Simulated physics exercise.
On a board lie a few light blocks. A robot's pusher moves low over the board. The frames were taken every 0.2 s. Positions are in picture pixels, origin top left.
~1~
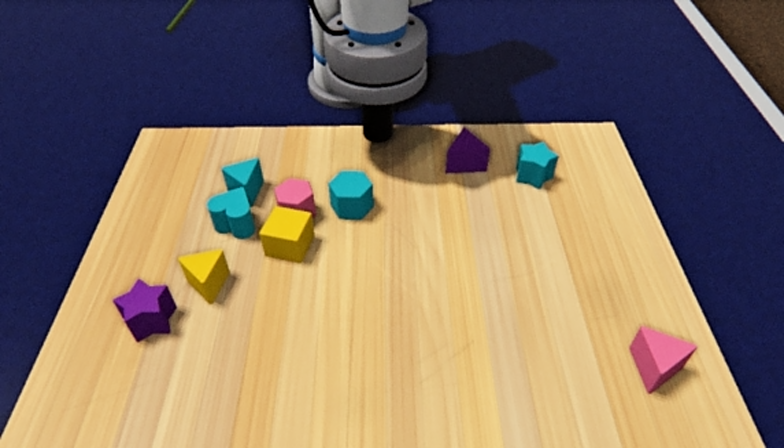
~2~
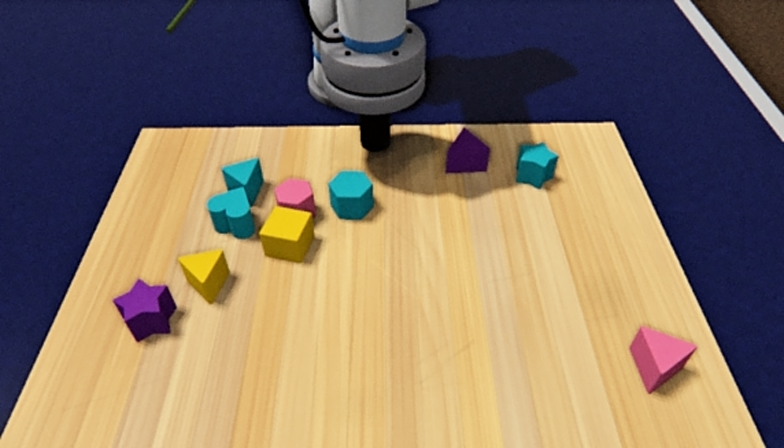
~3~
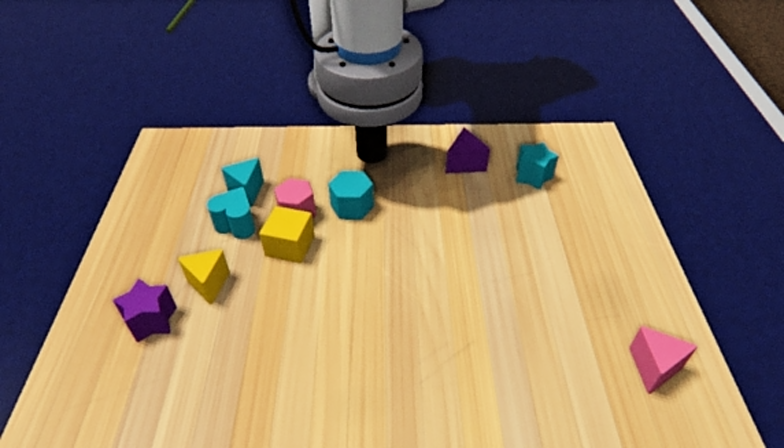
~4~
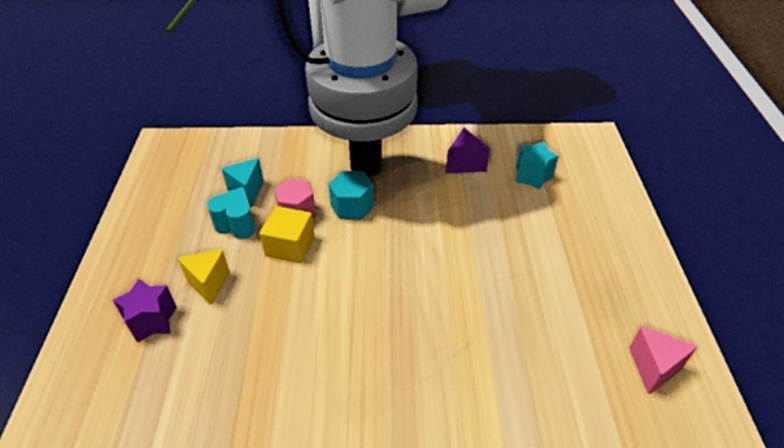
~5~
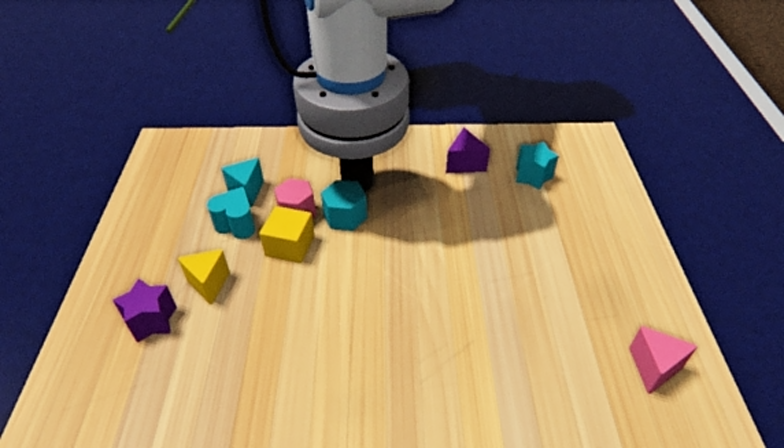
On a wooden board, a robot's pusher moves forward and nudges the turquoise hexagon slightly.
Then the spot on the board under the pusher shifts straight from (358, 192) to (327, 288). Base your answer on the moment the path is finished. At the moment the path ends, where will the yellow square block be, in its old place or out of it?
Gets moved.
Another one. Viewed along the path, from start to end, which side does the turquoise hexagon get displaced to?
Taking start-to-end as forward, the block's sideways shift goes to the right.
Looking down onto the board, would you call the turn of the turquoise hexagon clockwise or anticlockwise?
Clockwise, from overhead.
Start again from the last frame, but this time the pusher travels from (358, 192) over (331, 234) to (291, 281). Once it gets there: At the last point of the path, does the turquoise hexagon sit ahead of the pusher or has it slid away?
Still being pushed.
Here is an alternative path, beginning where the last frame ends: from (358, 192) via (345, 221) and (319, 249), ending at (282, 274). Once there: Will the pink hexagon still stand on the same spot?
Yes, I think so.
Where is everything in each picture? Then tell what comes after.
The first picture shows pusher's lower end (378, 134); yellow square block (286, 222); pink hexagon (294, 190); turquoise hexagon (351, 183).
The second picture shows pusher (376, 143); blocks still.
The third picture shows pusher (372, 154); blocks still.
The fourth picture shows pusher (366, 167); blocks still.
The fifth picture shows pusher (358, 183); yellow square block (286, 222); pink hexagon (294, 190); turquoise hexagon (343, 193).
On the path given first. One third of the way, pusher (347, 212); yellow square block (277, 226); turquoise hexagon (324, 222), turned 25° clockwise.
Two thirds of the way, pusher (337, 243); yellow square block (274, 227); turquoise hexagon (303, 252), turned 50° clockwise.
At the end, pusher (325, 279); yellow square block (274, 227); pink hexagon still; turquoise hexagon (279, 279), turned 90° clockwise.
